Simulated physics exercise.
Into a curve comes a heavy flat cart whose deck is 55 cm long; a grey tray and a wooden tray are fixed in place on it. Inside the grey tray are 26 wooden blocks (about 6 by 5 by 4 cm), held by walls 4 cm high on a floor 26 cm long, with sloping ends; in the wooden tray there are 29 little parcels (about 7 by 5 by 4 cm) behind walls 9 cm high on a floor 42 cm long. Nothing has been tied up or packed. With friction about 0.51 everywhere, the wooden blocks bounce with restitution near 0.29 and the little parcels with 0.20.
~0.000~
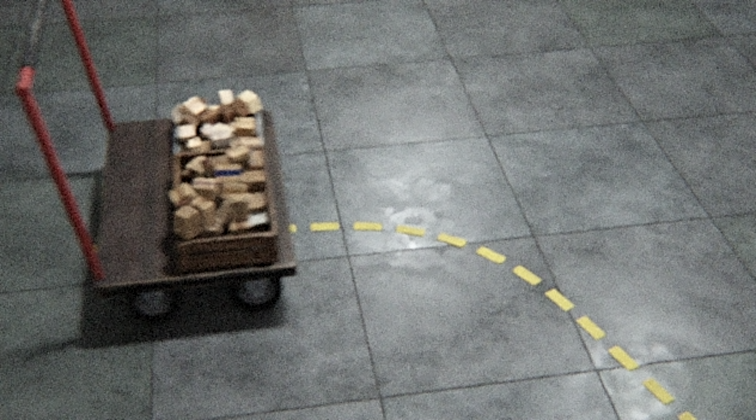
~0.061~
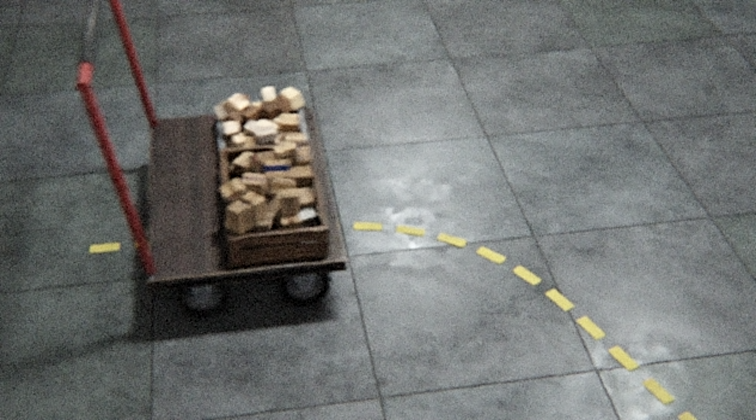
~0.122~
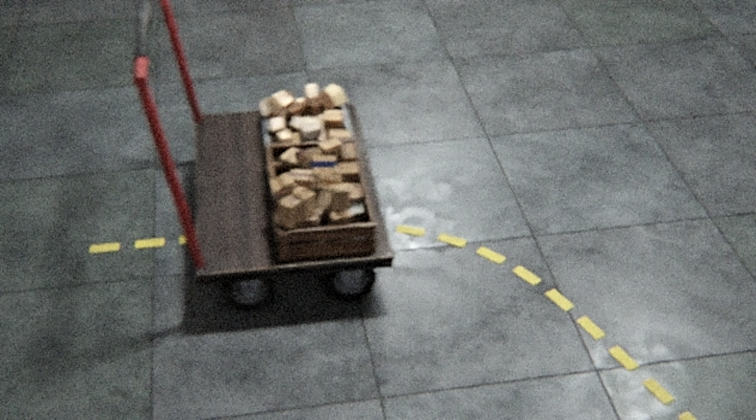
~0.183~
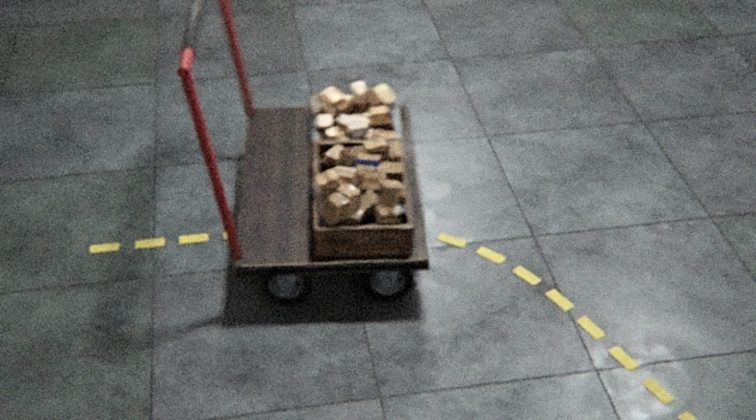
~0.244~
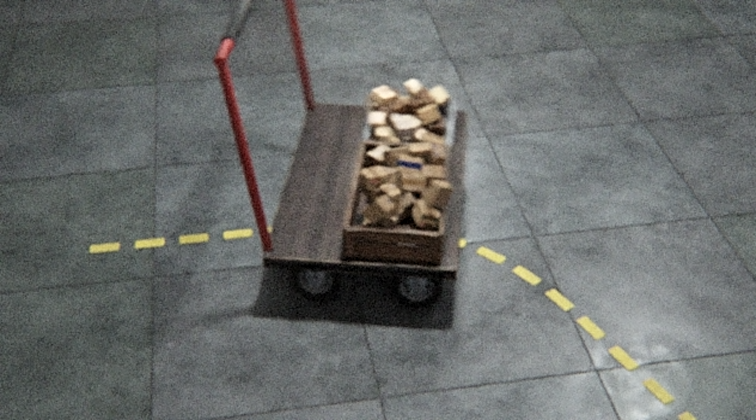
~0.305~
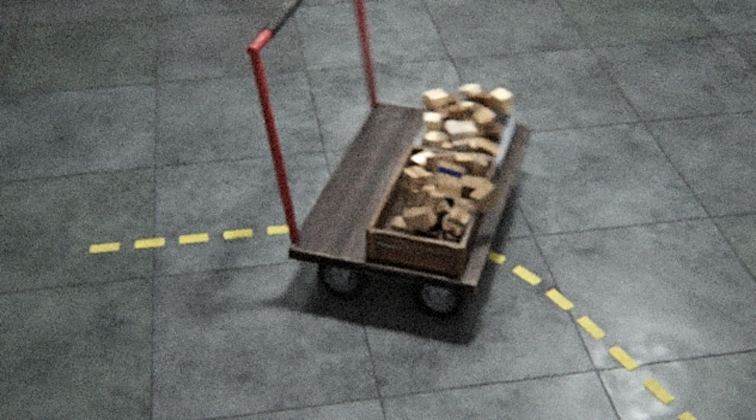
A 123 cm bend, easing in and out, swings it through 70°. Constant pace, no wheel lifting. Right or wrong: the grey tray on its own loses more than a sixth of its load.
Right.
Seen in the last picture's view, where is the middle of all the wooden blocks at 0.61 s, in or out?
In the last view they're centred near (720, 245).
After 0.35 s, the grey tray is down by 5 of 26 and the wooden tray is down by 1 of 29.
After 0.45 s, the grey tray is down by 8 of 26 and the wooden tray is down by 1 of 29.
After 0.61 s, the grey tray is down by 10 of 26 and the wooden tray is down by 2 of 29.
Outcome (at 1.07 s), the grey tray is down by 10 of 26 and the wooden tray is down by 2 of 29. Asked share, 10 of 26, 38 per cent.
